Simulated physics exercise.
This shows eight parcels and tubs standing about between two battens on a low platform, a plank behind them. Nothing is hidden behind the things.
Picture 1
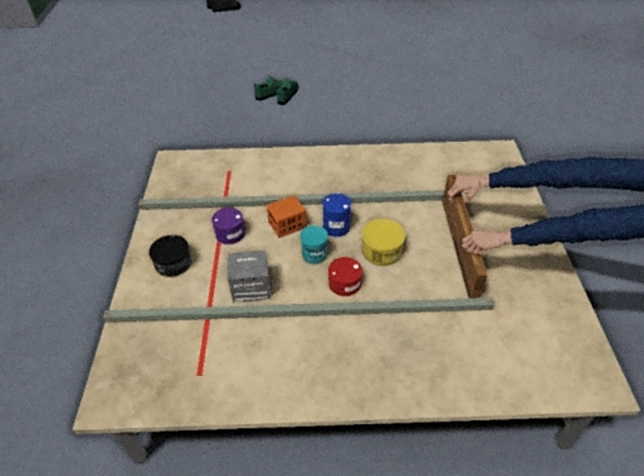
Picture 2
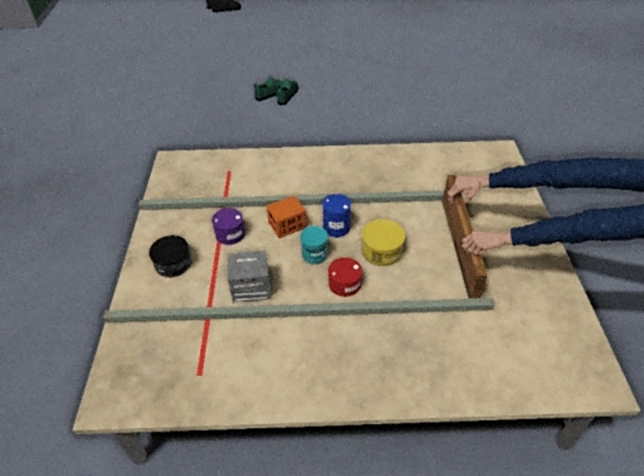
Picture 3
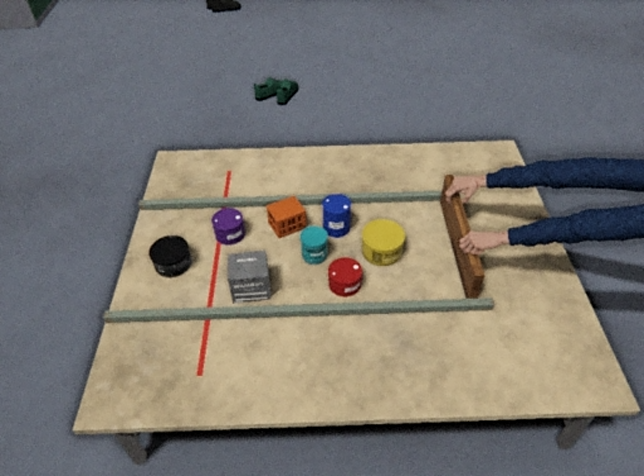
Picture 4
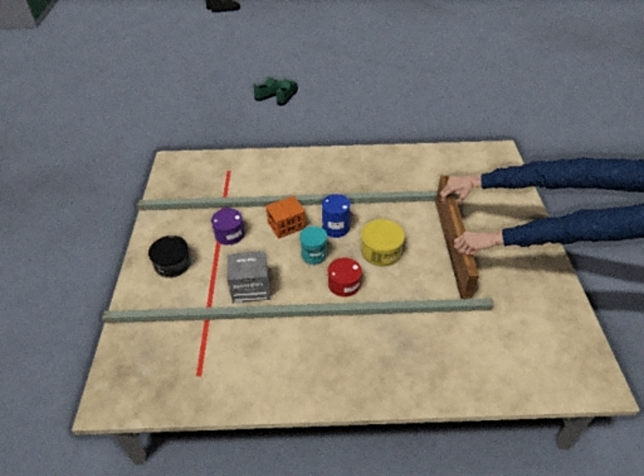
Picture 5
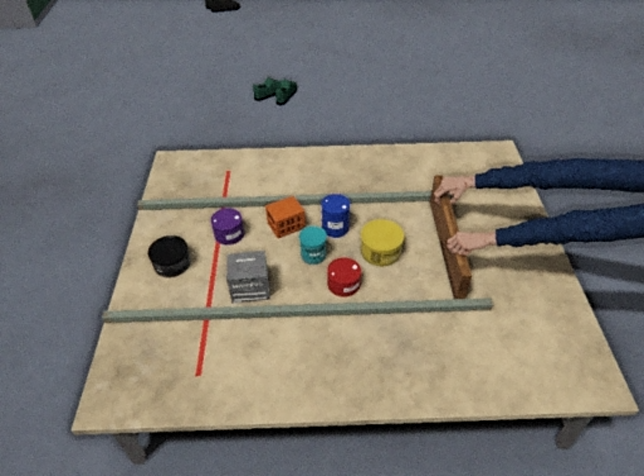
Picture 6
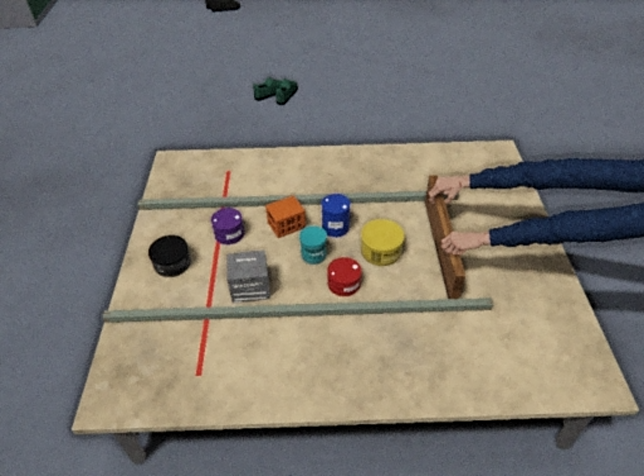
At the start, two hands hold a wooden plank at the right end of a low platform, where eight tubs and boxes stand between two battens, a red line crossing near the left. The hands then slide the plank slightly left toward the yellow tub, while all the objects stay in place.
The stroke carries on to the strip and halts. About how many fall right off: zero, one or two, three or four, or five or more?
In the end the number that fall off is zero.
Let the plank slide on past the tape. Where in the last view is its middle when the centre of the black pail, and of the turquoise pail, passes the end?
About (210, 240), and (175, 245) for the other.
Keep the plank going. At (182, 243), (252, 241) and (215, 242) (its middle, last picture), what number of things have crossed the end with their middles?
In that order 1, 0 and 0.
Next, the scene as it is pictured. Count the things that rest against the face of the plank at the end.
That makes 3.
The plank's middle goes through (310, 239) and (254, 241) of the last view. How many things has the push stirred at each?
At the one place 5, at the other 8.
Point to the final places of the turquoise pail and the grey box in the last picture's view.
First (159, 256), then (155, 283).
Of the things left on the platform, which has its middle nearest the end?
Foremost is the black pail.
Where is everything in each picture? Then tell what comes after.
Black pail (171, 256); purple canister (229, 226); grey box (249, 276); plank (462, 234); tape (217, 255), in the first picture.
Purple canister (229, 226); blue canister (337, 216), in the second picture.
Grey box (249, 277); plank (460, 234), in the third picture.
Black pail (171, 257); red canister (345, 277), in the fourth picture.
Purple canister (228, 227); yellow pail (382, 243), in the fifth picture.
Black pail (170, 256); purple canister (228, 226); grey box (249, 277); plank (443, 235); tape (216, 255), in the sixth picture.
Early on, none off yet; black pail at rest near (170, 256); purple canister at rest near (228, 226); grey box at rest near (249, 277).
A while later, none off yet; black pail at rest near (170, 256); purple canister travelled about its own width near (185, 229); grey box travelled about its own width near (201, 279).
Finally, the number that fall off is zero.
